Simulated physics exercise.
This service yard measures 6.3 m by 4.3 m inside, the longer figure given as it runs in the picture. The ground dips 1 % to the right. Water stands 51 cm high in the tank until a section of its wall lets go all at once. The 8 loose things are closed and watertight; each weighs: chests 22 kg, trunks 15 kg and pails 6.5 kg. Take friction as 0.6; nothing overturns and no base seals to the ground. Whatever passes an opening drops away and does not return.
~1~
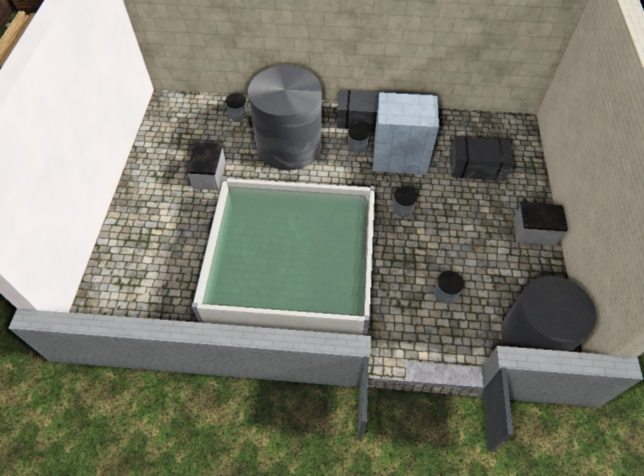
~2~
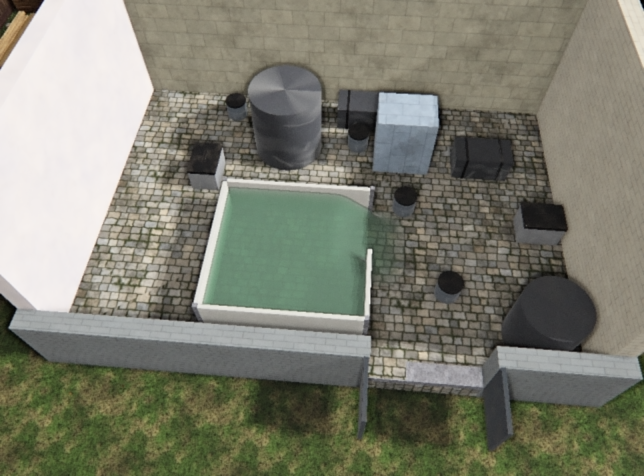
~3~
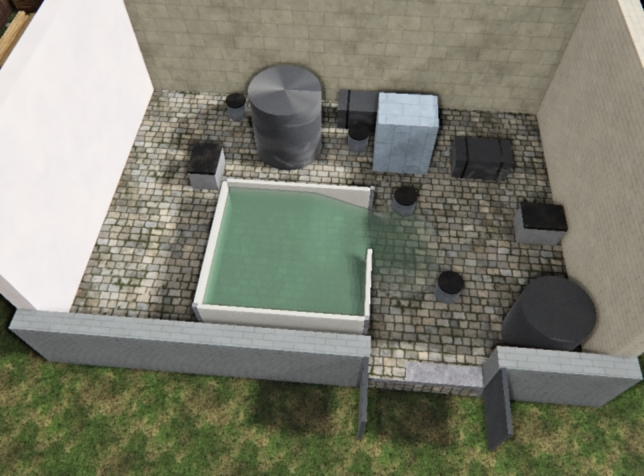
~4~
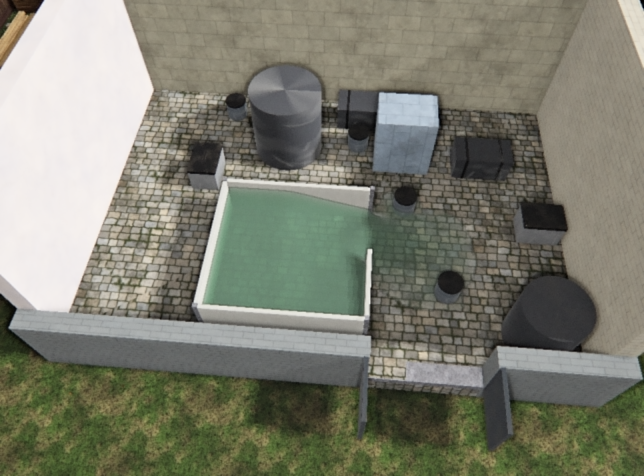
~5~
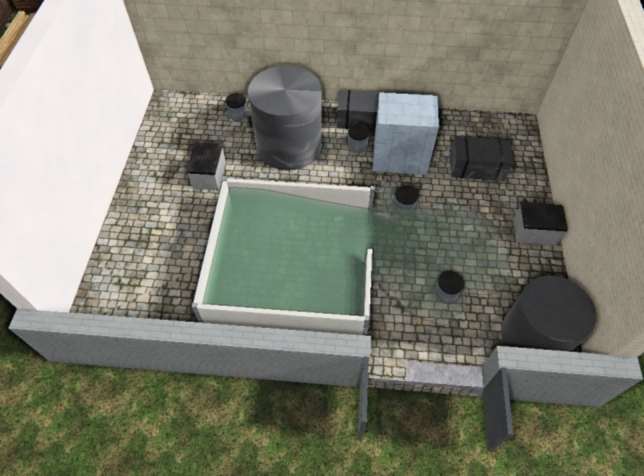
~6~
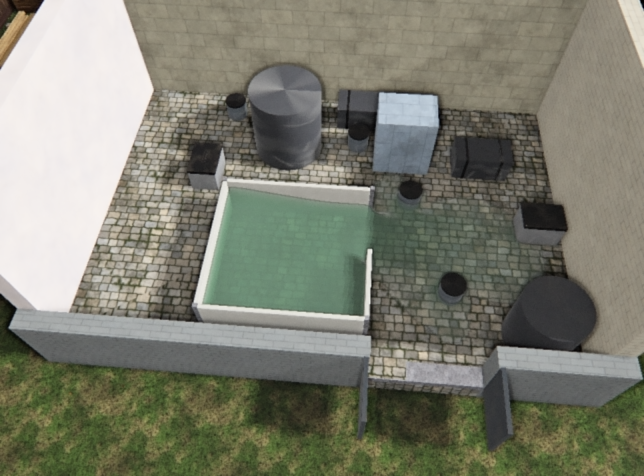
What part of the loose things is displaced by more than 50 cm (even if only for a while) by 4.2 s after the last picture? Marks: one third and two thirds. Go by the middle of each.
That comes to one to two thirds.
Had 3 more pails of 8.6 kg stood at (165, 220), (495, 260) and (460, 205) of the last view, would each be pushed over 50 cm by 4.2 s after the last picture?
In that order: Short of it, past it, past it.
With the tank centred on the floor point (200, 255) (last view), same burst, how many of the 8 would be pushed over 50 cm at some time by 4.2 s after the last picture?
In that case 4 of them.
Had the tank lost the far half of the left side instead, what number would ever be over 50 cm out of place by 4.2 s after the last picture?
Then 1.
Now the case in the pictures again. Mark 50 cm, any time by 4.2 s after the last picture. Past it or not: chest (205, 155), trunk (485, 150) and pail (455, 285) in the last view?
In turn: Short of it, over, past it.
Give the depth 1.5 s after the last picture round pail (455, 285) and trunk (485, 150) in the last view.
About 7 and 3 cm.
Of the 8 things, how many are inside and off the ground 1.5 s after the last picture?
1 of them.
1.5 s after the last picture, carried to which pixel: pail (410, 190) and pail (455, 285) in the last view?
Near (478, 148) and (489, 326).
Then, 0.4 s after the last picture 1 of 8 are over 50 cm from their spots; 0 afloat.
Then, 1.5 s after the last picture 3 of 8 are over 50 cm from their spots; 1 afloat.
Then, 2.8 s after the last picture 4 of 8 are over 50 cm from their spots; 3 afloat.
Then, 4.2 s after the last picture 5 of 8 are over 50 cm from their spots, and 5 have been at some point; 4 afloat.
